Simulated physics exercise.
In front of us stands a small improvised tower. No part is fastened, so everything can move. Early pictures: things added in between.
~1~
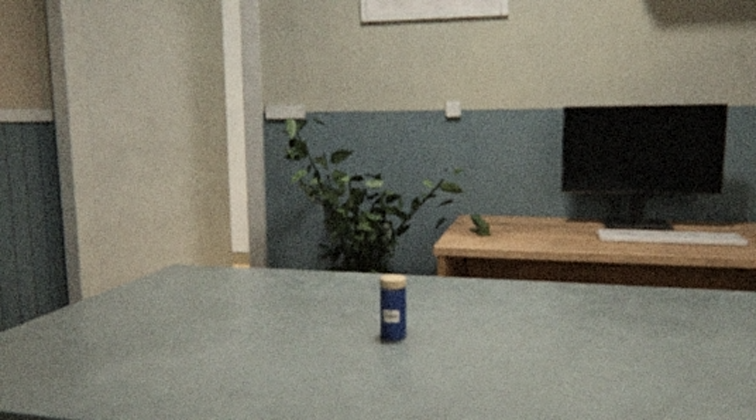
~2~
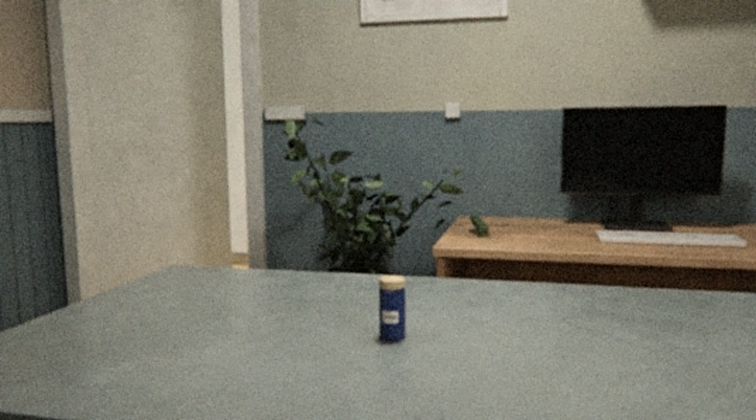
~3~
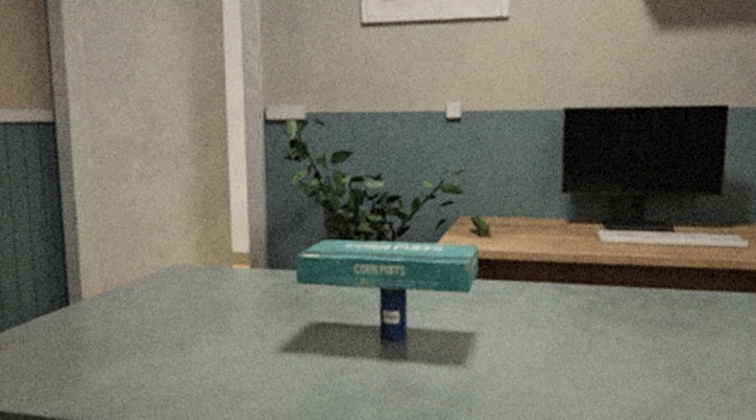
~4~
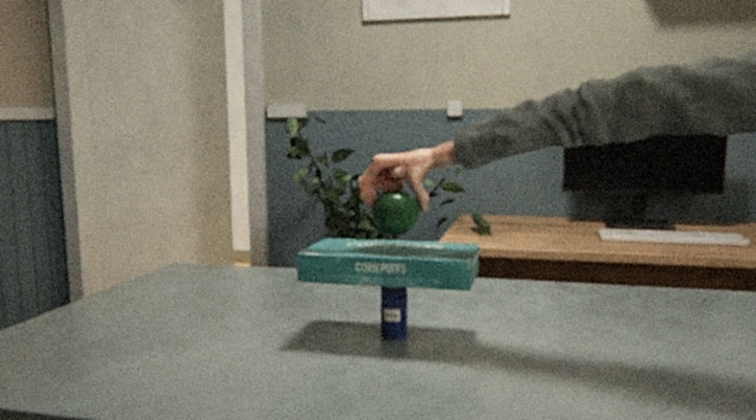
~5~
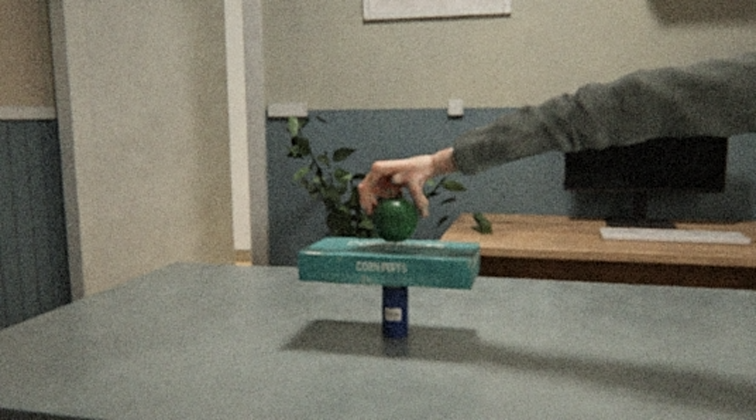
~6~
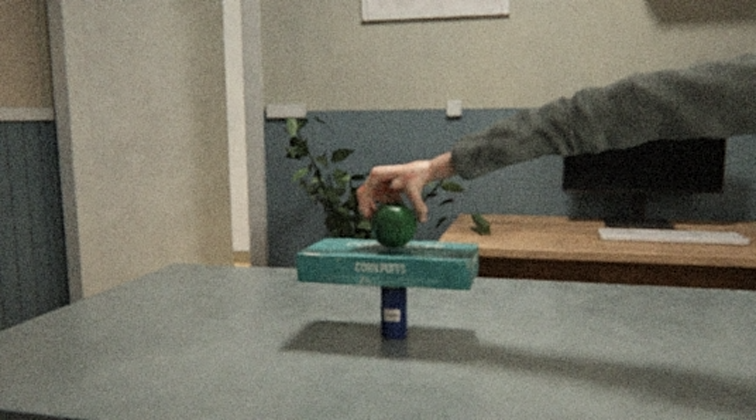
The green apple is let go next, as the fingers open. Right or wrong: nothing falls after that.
Right.
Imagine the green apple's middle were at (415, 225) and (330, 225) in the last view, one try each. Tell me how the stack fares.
It does not fall the first time and falls the second time.
Then, 0.20 s later than the last frame, all is still.
Then, 0.40 s later than the last frame, green apple resting near (394, 225).
When it is over, all 3 as before. End places, in pixels of the last picture, green apple near (394, 225). The stack stays up.
